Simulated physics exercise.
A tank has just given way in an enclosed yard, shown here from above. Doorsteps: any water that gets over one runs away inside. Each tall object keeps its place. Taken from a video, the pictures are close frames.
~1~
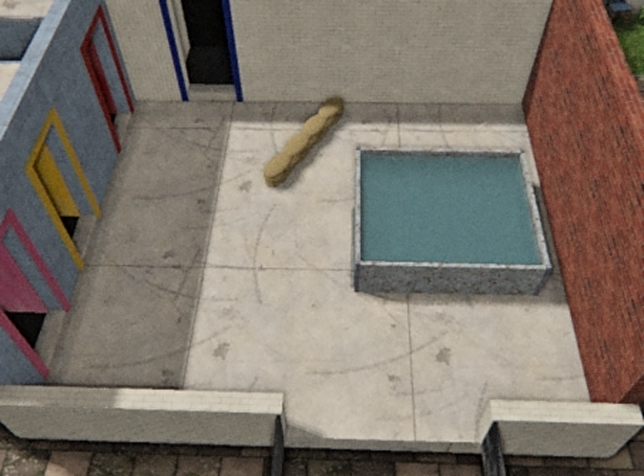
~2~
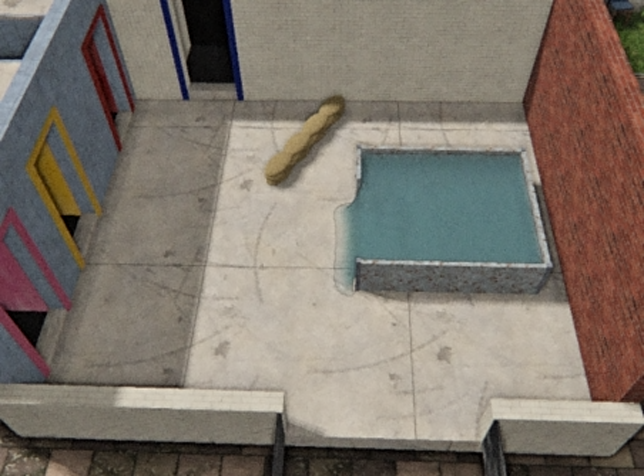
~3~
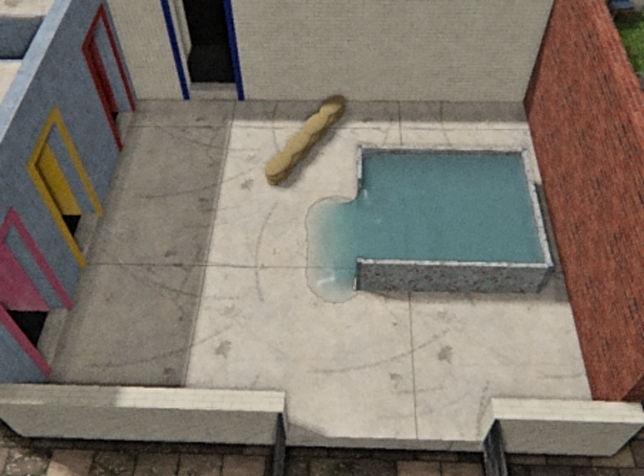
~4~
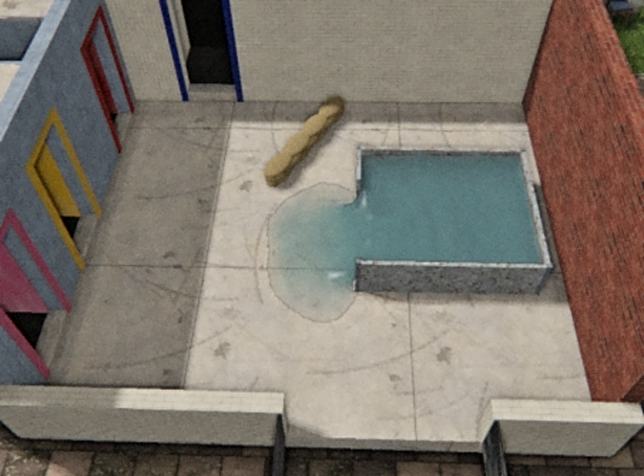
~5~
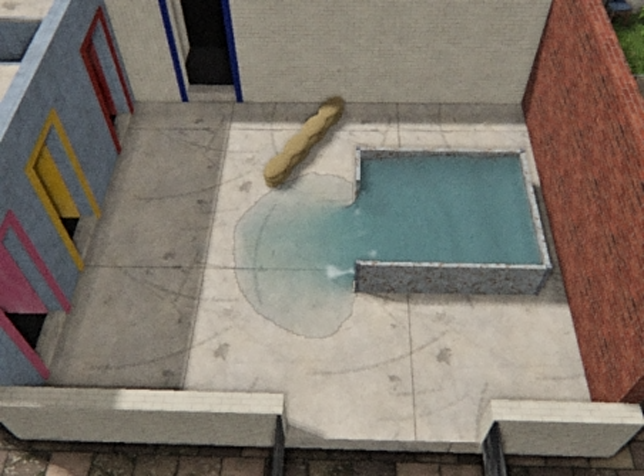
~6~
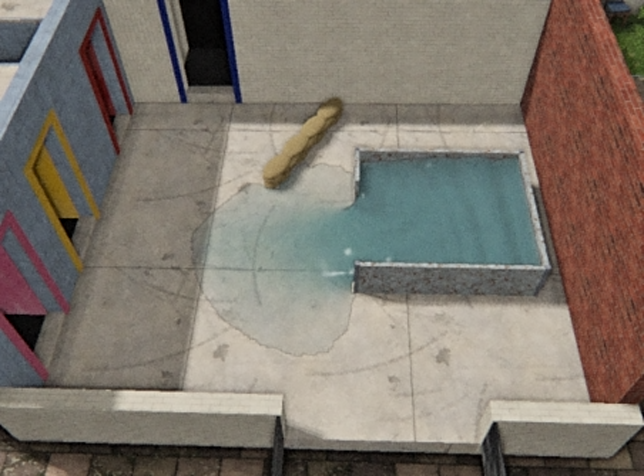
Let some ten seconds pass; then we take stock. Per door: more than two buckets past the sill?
Outcome: The red door will pass more than two buckets; the pink door will pass more than two buckets; the yellow door will pass more than two buckets; the blue door will pass two buckets at most.
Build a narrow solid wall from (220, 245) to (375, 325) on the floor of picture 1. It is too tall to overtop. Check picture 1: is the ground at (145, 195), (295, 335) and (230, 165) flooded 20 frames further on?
Results in order: Swamped / bone-dry / swamped.
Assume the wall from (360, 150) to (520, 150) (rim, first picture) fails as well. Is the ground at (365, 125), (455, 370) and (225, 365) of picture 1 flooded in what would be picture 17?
Going in your order, I'd say drenched, then still bare, then still bare.
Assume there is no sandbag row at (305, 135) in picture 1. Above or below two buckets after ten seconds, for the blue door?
I reckon the blue one comes in beneath the threshold this time.
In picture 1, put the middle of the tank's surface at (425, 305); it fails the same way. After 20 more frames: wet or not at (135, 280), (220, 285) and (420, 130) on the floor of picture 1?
Log: Flood; flood; no flood.
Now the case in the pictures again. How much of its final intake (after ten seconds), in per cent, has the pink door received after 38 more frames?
Some 80 in a hundred.
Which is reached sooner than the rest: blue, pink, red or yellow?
That would be the yellow-painted one, ahead of the rest.
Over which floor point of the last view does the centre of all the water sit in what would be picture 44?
I'd place it roughly at (249, 244).
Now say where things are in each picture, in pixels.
In the first frame, the tank at (445, 207) is whole and still.
In the second frame, the front is at (347, 289), out from the gap at (360, 236).
In the third frame, water pours out at (360, 238) and has run to (327, 296).
In the fourth frame, water pours out at (360, 239) and has run to (276, 218).
In the fifth frame, the front is at (245, 222), out from the gap at (359, 240).
In the sixth frame, the front is at (200, 234), out from the gap at (358, 241).
A moment on, water covers 35 % of the floor; the red door not reached, the pink door not reached, the yellow door under two buckets in, the blue door not reached.
Next, water covers 50 % of the floor; the red door wet at the sill, nothing in, the pink door under two buckets in, the yellow door over two buckets in, the blue door not reached.
Then, water covers 50 % of the floor; the red door under two buckets in, the pink door far over two buckets in, the yellow door far over two buckets in, the blue door wet at the sill, nothing in.
Later, water covers 60 % of the floor; the red door over two buckets in, the pink door far over two buckets in, the yellow door far over two buckets in, the blue door wet at the sill, nothing in.
In the end, water covers 80 % of the floor; the red door far over two buckets in, the pink door far over two buckets in, the yellow door far over two buckets in, the blue door wet at the sill, nothing in.
